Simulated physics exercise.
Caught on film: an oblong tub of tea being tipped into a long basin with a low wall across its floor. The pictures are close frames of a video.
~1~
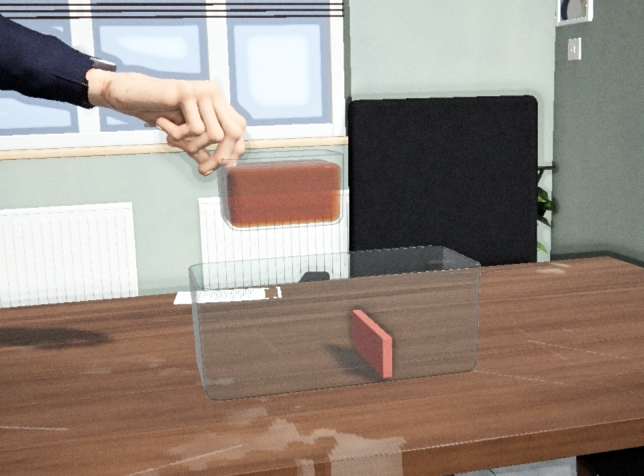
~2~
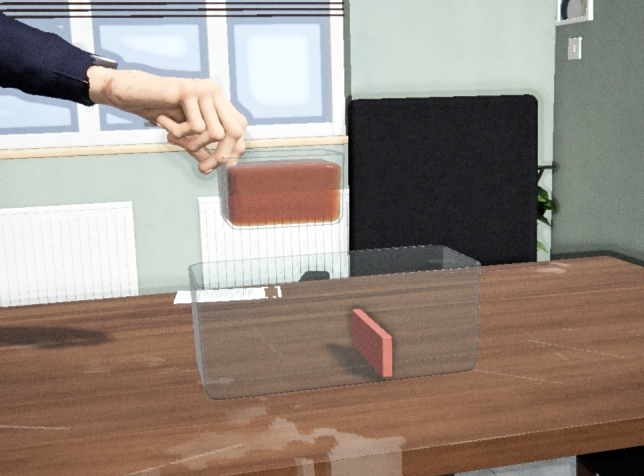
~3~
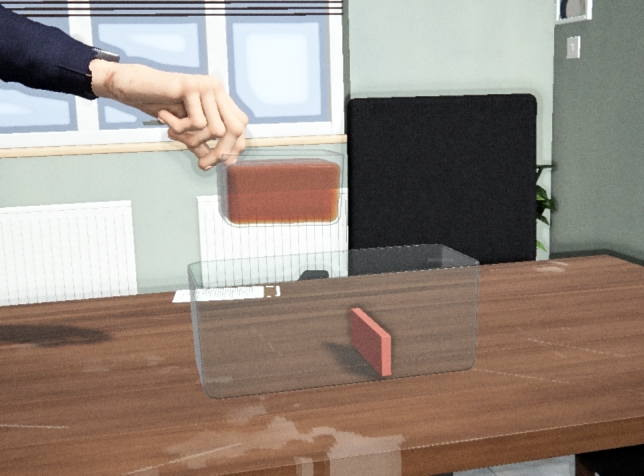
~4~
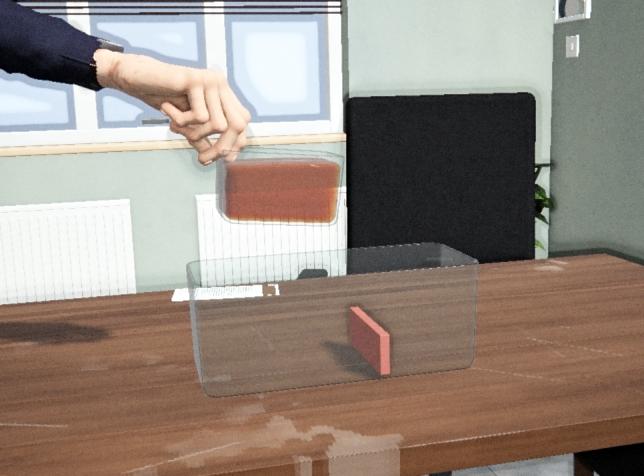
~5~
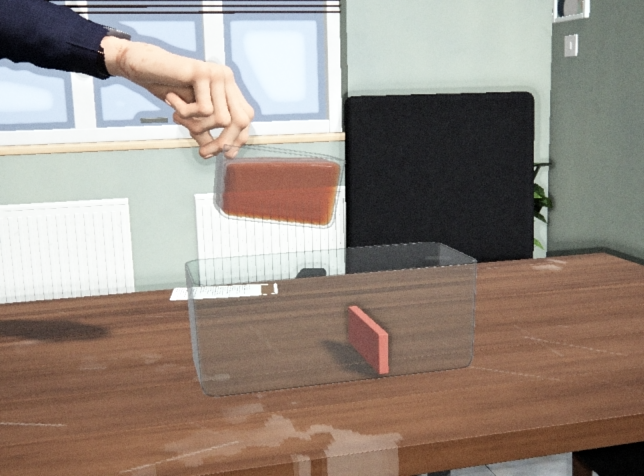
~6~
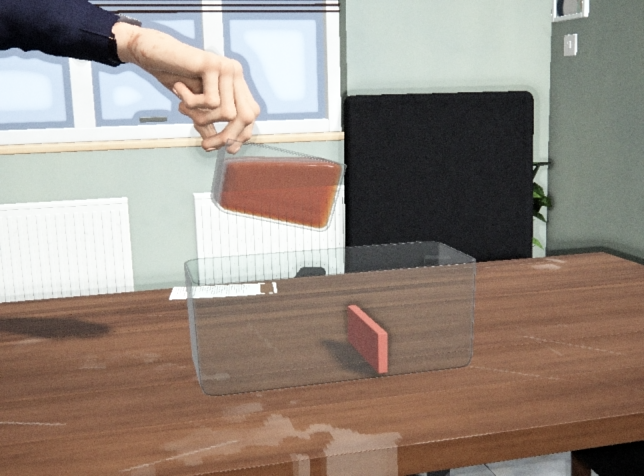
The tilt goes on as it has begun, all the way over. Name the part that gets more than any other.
Most lies in the right-hand part.
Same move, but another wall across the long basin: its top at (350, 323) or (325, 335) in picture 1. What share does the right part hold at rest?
Near 85 % and 90 %.
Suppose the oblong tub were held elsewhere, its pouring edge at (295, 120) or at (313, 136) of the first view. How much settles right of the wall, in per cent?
First some 40, then 55 per cent.
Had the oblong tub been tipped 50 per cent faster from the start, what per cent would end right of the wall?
Close to 55 per cent.
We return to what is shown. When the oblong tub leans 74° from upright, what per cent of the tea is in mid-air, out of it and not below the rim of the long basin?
Some 30 per cent.
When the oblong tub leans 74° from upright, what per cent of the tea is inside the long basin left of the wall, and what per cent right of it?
Near 0 on the left, 20 on the right.
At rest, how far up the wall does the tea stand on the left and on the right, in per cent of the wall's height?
Near 20 on the left, 70 on the right.
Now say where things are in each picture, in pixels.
In the first picture, it leans 0°; its right rim is at (335, 154); the tea meets the walls at (221, 167) and (333, 162); the long basin's rim runs from (193, 278) to (461, 257); the wall's top is at (371, 325).
In the second picture, it leans 1°; its right rim is at (335, 153); the tea meets the walls at (222, 167) and (333, 162).
In the third picture, it leans 3°; its right rim is at (335, 154); the tea meets the walls at (221, 165) and (333, 162).
In the fourth picture, it leans 6°; its right rim is at (336, 156); the tea meets the walls at (221, 163) and (333, 161).
In the fifth picture, it leans 10°; its right rim is at (336, 160); the tea meets the walls at (221, 163) and (333, 161).
In the sixth picture, it leans 15°; its right rim is at (337, 164); the tea meets the walls at (221, 163) and (335, 161).
A moment on, the tilt is 74° and 49 per cent is still to pour, 1 is left of the wall and 21 right of it.
Next, the tilt is 101° and 9 per cent is still to pour, 16 is left of the wall and 71 right of it.
Then the tilt is 102° and 1 per cent is still to pour, 29 is left of the wall and 68 right of it.
Later the tilt is 102° and 0 per cent is still to pour, 32 is left of the wall and 67 right of it.
At rest 32 per cent lies left of the wall, 67 right of it and 1 outside.
